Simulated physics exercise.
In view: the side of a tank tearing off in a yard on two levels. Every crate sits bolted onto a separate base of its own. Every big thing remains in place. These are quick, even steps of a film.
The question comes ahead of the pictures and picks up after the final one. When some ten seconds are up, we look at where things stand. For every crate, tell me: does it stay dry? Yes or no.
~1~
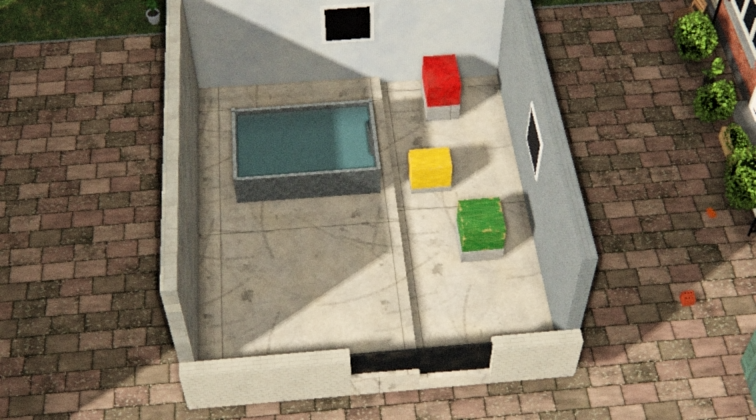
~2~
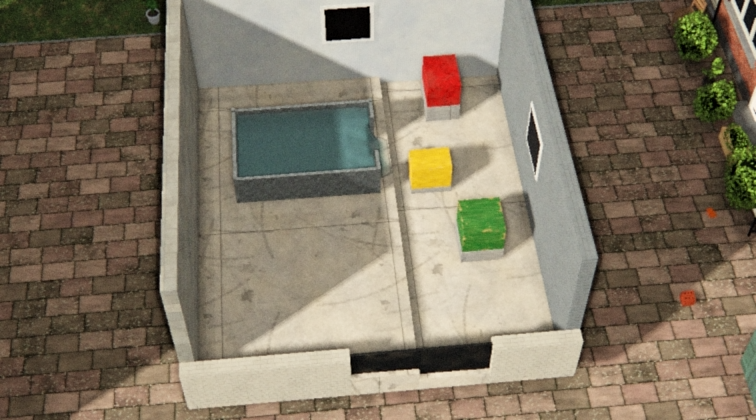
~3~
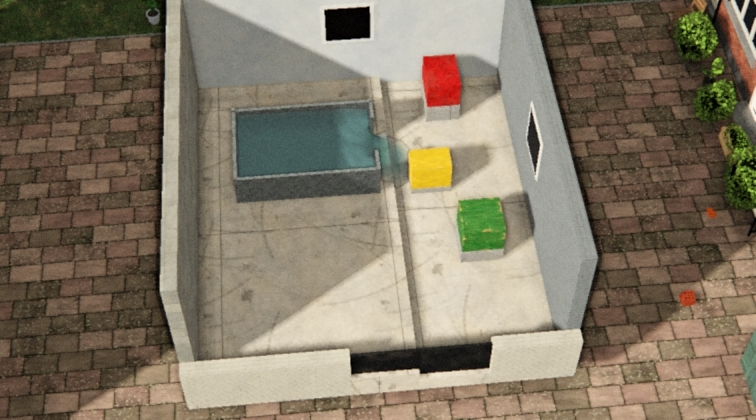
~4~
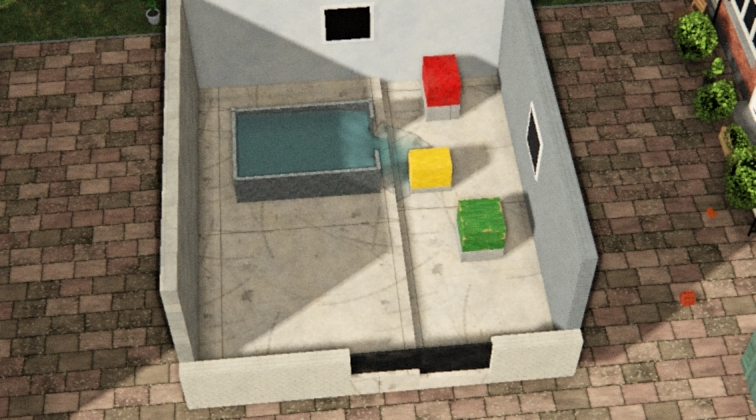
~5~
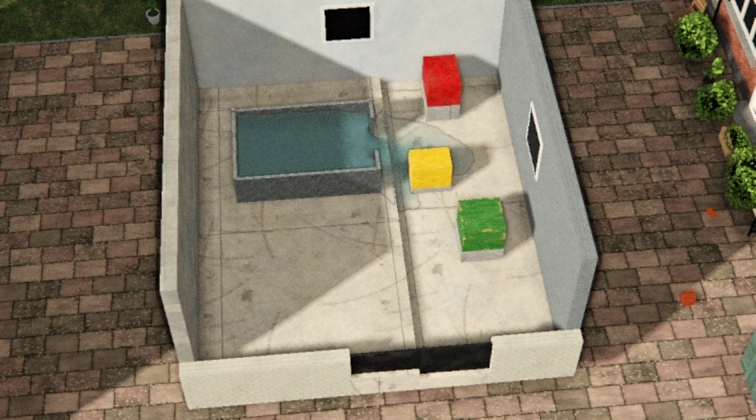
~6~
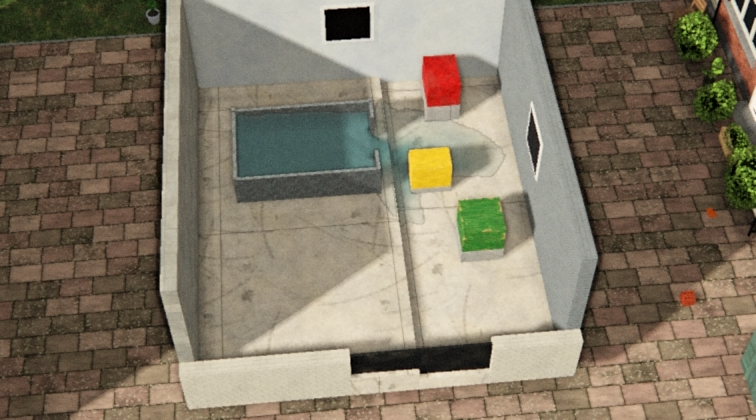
Here is how it goes: The yellow crate, no, it gets wet; the red crate, yes, it stays dry; the green crate, yes, it stays dry.
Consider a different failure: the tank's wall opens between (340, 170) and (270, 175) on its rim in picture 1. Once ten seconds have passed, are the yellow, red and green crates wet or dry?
Then the yellow crate is untouched, the red crate is untouched and the green crate is untouched.
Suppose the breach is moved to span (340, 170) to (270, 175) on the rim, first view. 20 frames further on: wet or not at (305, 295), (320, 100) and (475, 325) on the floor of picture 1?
One by one, they turn out drenched, not soaked and drenched.
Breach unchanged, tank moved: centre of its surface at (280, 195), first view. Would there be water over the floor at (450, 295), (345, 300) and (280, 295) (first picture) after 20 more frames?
Results in order - swamped, left untouched, left untouched.
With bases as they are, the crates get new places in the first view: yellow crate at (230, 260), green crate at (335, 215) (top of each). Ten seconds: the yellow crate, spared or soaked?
As far as I can tell, the yellow crate is not reached.
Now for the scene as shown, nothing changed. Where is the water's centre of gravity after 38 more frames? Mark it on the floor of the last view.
I'd point to (408, 186).
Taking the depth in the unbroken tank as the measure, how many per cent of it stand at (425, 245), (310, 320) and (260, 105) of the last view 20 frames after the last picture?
Estimated readings in sequence: 8, 0, 0 percent.
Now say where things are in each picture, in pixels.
Still water in the tank at (305, 142), in the first frame.
Water pours out at (373, 151) and has run to (378, 140), in the second frame.
The front is at (407, 151), out from the gap at (373, 151), in the third frame.
Water pours out at (373, 151) and has run to a hidden place, in the fourth frame.
The front is at (467, 154), out from the gap at (373, 150), in the fifth frame.
Water pours out at (373, 150) and has run to (494, 160), in the sixth frame.
A moment on, water covers 15 % of the floor; the yellow crate water round its plinth, the red crate water round its plinth, the green crate not reached.
Next, water covers 30 % of the floor; the yellow crate water round its plinth, the red crate water round its plinth, the green crate water round its plinth.
Then, water covers 45 % of the floor; the yellow crate water round its plinth, the red crate water round its plinth, the green crate water round its plinth.
Later, water covers 45 % of the floor; the yellow crate water round its plinth, the red crate water round its plinth, the green crate water round its plinth.
In the end, water covers 45 % of the floor; the yellow crate was topped, the red crate stayed above the water, the green crate stayed above the water.
